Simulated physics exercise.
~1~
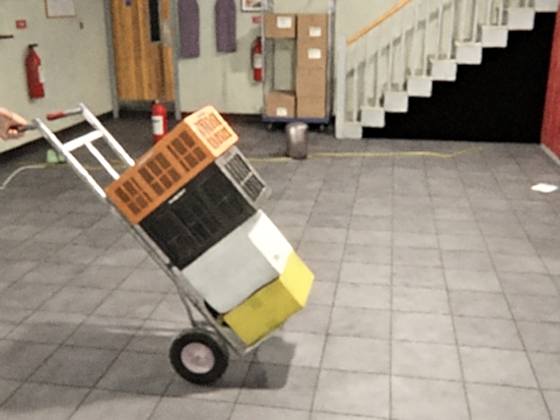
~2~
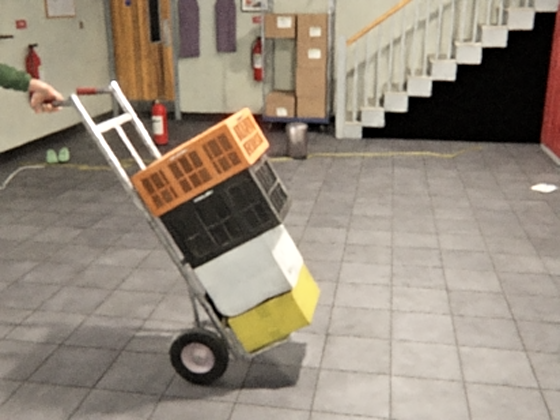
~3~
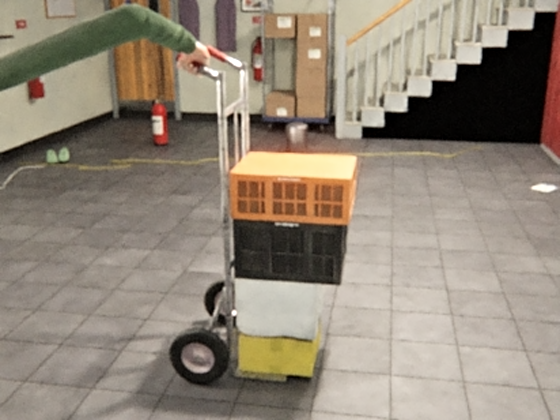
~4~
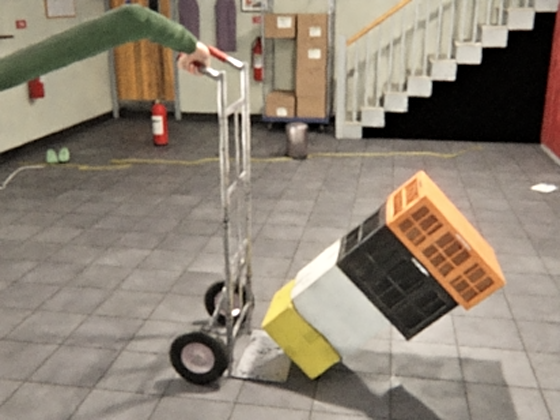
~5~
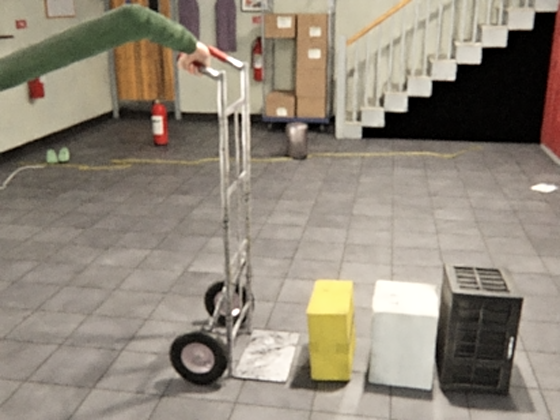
At first, a hand holds a tilted hand truck leaning back to the left, loaded with an orange crate on top, then a black crate, a white parcel and a yellow box. The green-sleeved arm follows the handle as the truck swings upright and its plate comes down on the tiled floor. The truck stops there, but the stack keeps going, tipping forward to the right away from the frame. At the end, the yellow box lies tipped over nearest the plate, the white parcel and black crate rest farther right, and the orange crate is out of sight.
